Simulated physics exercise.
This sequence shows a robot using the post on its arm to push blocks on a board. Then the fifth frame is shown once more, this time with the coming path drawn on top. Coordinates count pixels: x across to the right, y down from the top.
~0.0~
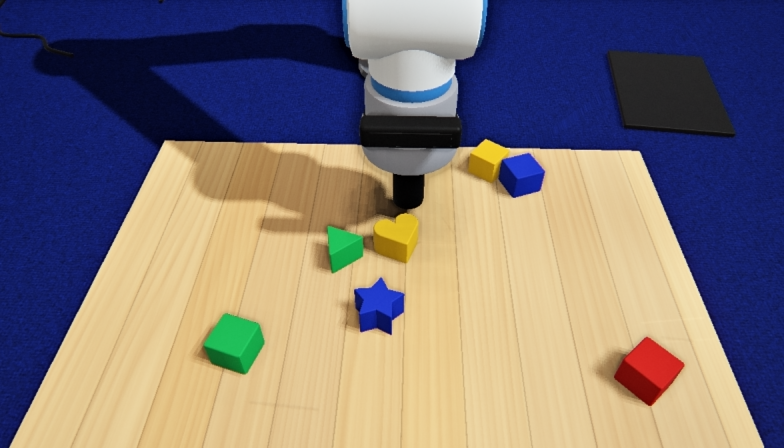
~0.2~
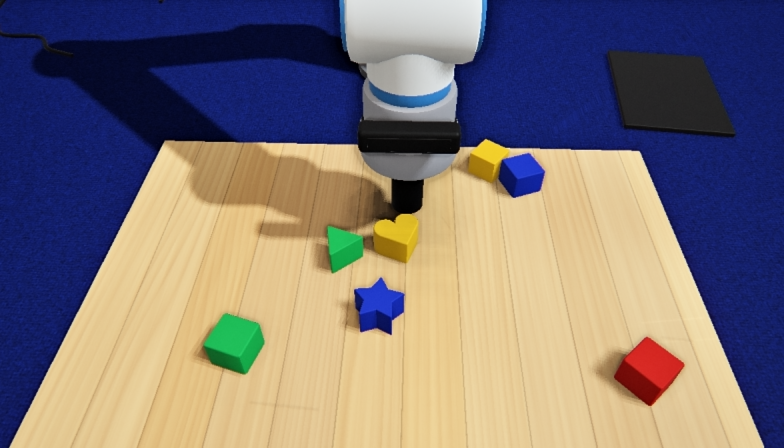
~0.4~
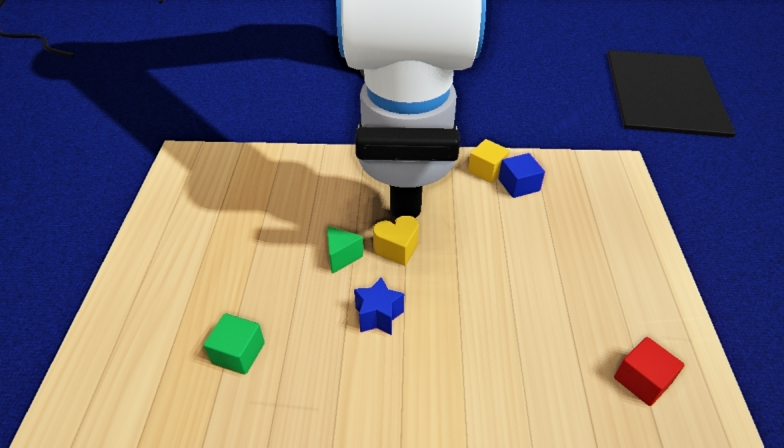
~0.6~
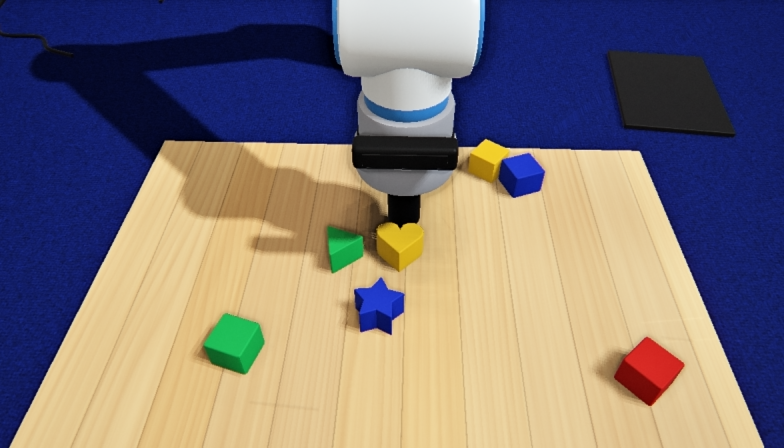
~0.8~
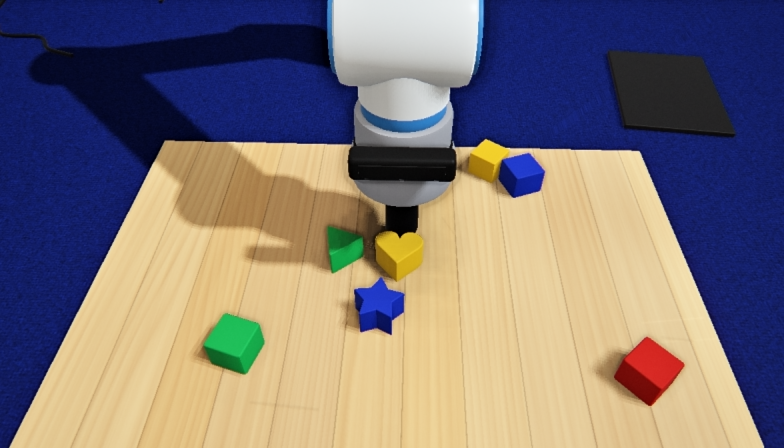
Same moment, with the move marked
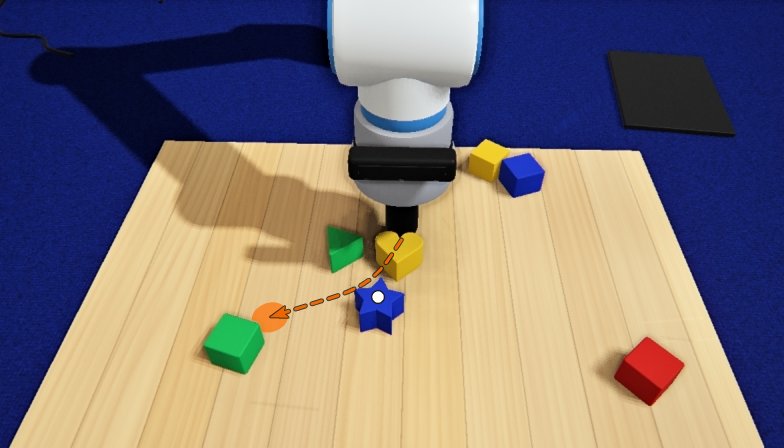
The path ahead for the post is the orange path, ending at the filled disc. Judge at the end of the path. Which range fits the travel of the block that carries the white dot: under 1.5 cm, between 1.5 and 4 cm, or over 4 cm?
The move is medium, 1.5 to 4 cm.
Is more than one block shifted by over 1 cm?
In short: Yes.
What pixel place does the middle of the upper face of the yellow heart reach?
It sits at (378, 289).
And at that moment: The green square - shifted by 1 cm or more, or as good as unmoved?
That block remains where it is.
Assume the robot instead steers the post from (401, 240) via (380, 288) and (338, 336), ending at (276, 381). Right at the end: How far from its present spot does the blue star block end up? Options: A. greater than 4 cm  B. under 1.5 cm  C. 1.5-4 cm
I'll go with A - greater than 4 cm.
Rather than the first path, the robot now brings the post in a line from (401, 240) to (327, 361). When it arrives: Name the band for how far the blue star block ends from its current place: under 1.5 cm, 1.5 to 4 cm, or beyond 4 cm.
Band: Over 4 cm.
The line goes from (401, 240) by way of (375, 275) and (326, 299) to (270, 317); the dot is on the blue star block.
What follows on the original path. One third of the way, post (374, 263); blue star block (372, 313), turned 20° anticlockwise; yellow heart (384, 281), turned 25° anticlockwise.
Two thirds of the way, post (324, 287); blue star block (370, 323), turned 35° anticlockwise; yellow heart (378, 289), turned 50° anticlockwise.
At the end, post (267, 305); green square unmoved; green three-sided block unmoved; blue star block (370, 323), turned 35° anticlockwise; yellow heart (378, 289), turned 50° anticlockwise.
